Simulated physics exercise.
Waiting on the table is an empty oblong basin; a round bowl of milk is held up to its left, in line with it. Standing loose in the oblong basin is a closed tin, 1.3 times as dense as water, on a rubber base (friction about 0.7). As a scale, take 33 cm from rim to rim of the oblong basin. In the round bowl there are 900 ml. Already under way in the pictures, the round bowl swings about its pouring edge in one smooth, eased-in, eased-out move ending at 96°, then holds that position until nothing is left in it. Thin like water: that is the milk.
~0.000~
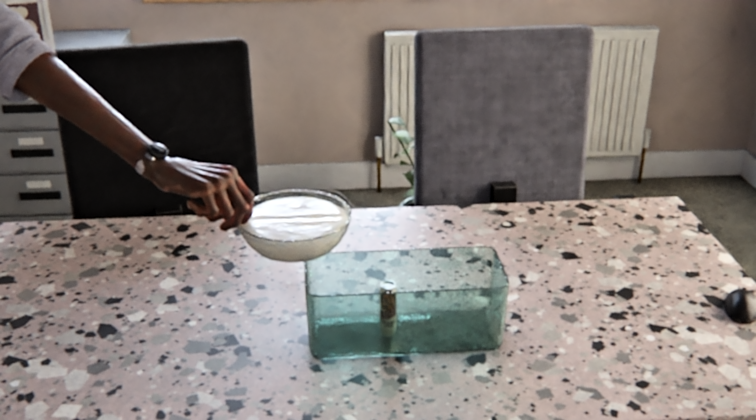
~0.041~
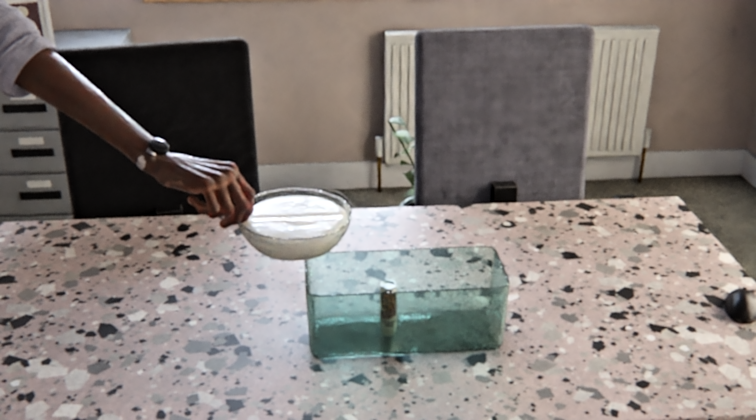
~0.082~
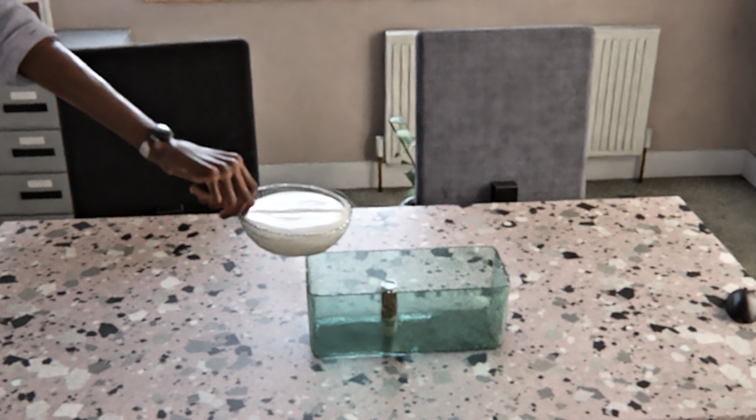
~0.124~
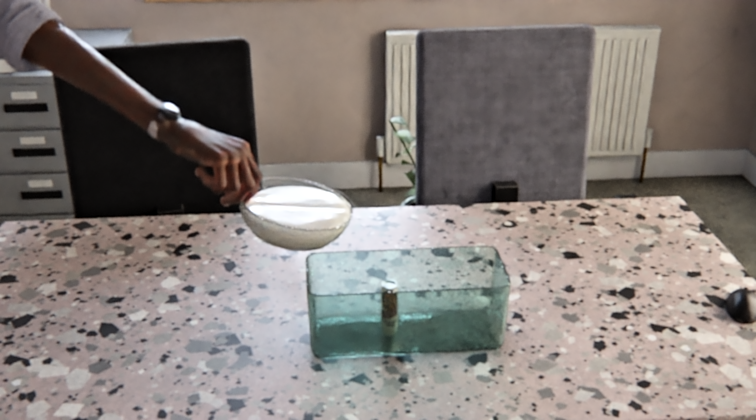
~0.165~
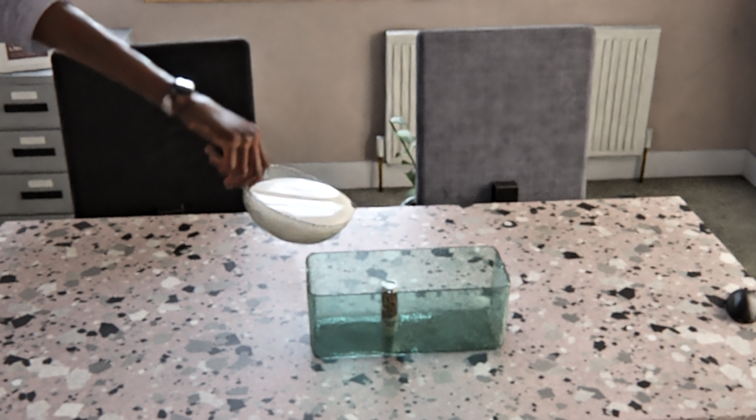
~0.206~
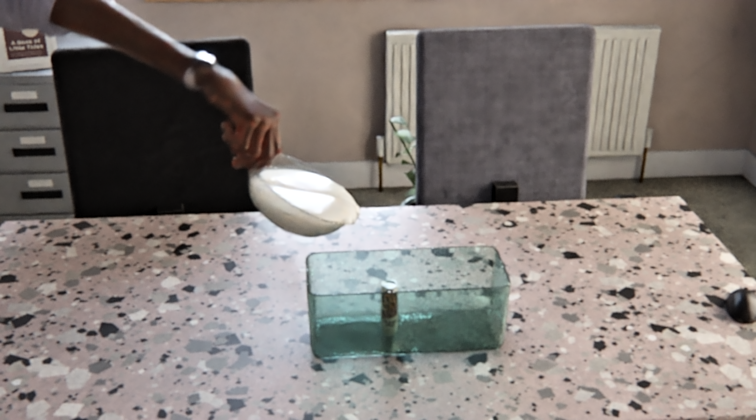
On a speckled table, a hand tilting a round glass bowl of white liquid rightward beside an oblong basin holding a small upright object.
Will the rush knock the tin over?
Tipped.
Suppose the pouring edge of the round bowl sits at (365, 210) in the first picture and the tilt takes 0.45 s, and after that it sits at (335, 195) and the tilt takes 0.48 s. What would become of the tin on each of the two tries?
Try 1: Tipped over; try 2: Tipped over.
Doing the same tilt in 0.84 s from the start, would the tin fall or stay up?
Outcome - the tin comes down.
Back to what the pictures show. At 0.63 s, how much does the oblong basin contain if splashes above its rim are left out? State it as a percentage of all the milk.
Around 90 per cent of the whole.
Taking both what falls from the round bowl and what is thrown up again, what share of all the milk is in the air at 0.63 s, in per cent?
Some 5 per cent.
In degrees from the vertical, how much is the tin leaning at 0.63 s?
Roughly 0°.
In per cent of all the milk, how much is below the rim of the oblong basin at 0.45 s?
Near 14 in a hundred.
Then, 0.45 s in, the tilt is 92° and 16 per cent is still to pour; the tin stands where it began.
Then, 0.63 s in, the tilt is 96° and 0 per cent is still to pour; the tin stands where it began.
Then, 0.82 s in, the tilt is 96° and 0 per cent is still to pour; the tin leans 22°.
Then, 1.02 s in, the tilt is 96° and 0 per cent is still to pour; the tin lies on its side.
Finally, the tin lies on its side.
